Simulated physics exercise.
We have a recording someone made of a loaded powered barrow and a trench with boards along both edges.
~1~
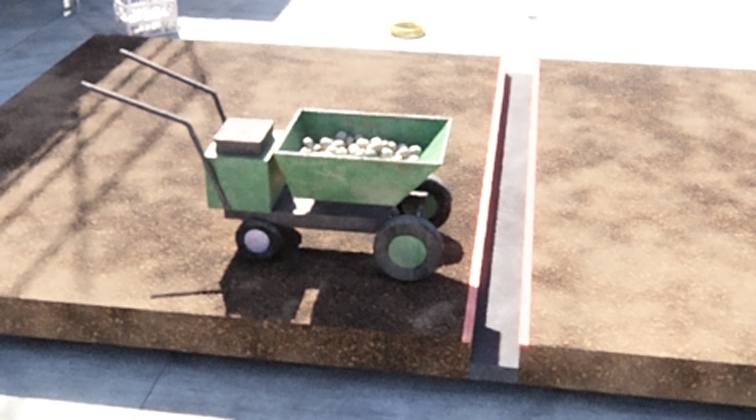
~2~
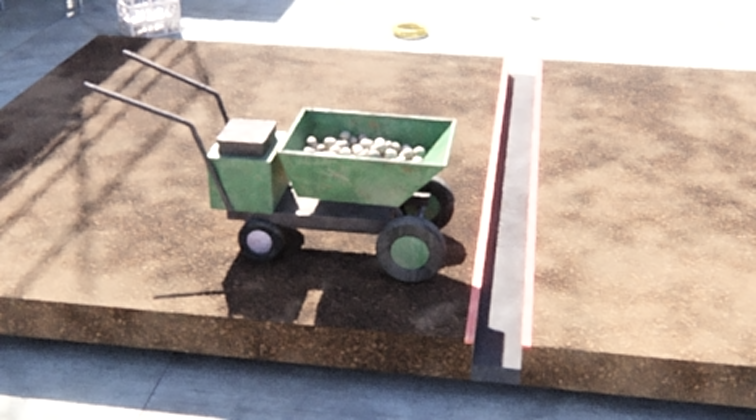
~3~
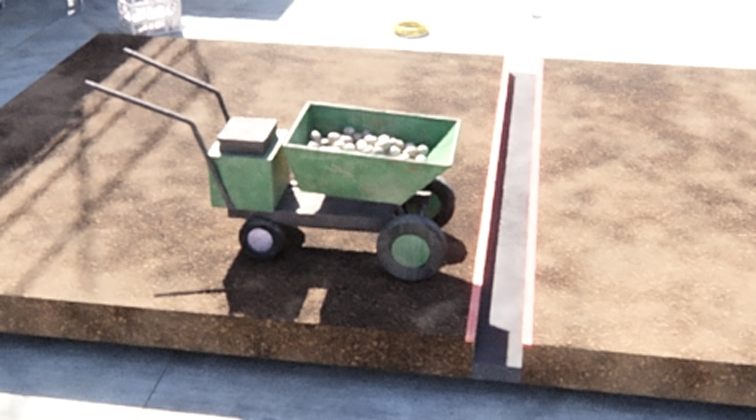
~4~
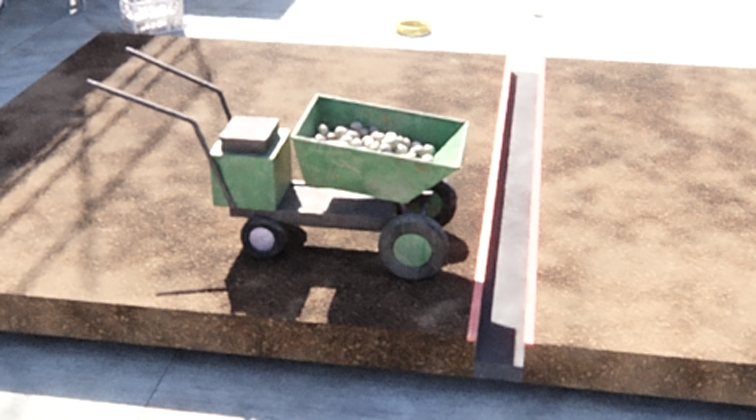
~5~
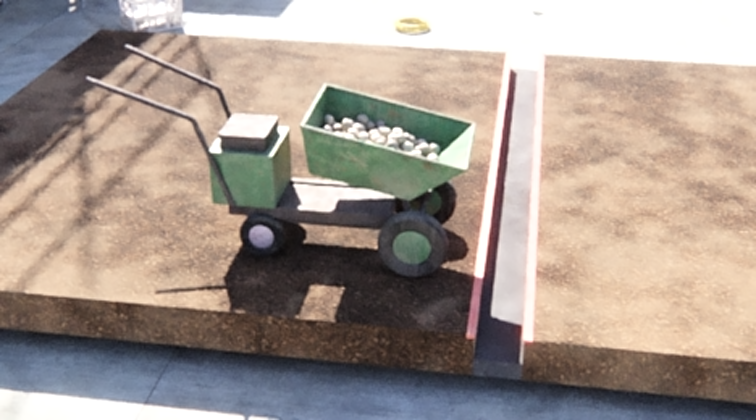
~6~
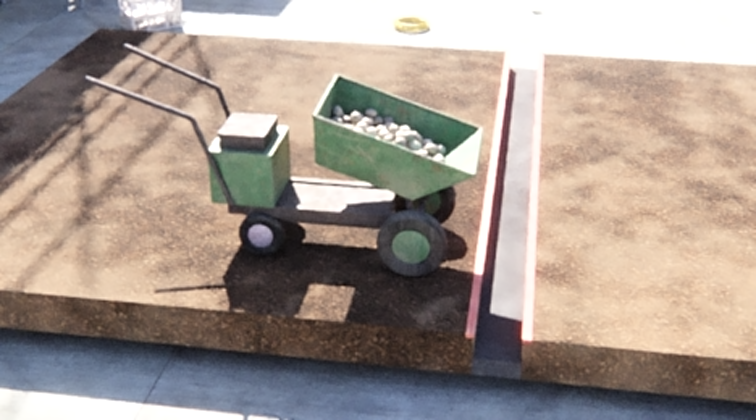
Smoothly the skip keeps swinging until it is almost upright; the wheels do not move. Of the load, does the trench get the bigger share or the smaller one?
The trench never gets most of the load.
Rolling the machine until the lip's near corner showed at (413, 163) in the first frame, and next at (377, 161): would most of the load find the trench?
Try 1 - the lion's share; try 2 - the lion's share.
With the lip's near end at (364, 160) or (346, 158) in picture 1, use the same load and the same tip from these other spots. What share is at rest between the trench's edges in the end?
First some 60, then 50 per cent.
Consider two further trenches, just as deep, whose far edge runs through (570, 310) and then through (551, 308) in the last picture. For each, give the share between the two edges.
Roughly 90 per cent, then roughly 60 per cent.
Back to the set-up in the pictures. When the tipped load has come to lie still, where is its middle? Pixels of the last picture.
Roughly pixel (564, 258).
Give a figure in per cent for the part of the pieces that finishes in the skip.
About 0 %.
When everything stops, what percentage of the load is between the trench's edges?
It works out to roughly 20 percent of the load.
Soon, skip tipped steeply; all in the skip.
A while on, skip tipped right over; about two thirds in the skip; a stray few in or heaped over the trench; about a quarter beyond it; a stray few falling.
Towards the end, skip tipped right over; a stray few in the skip; about a quarter in or heaped over the trench; most beyond it.
Finally, skip tipped right over; about a quarter in or heaped over the trench; most beyond it.
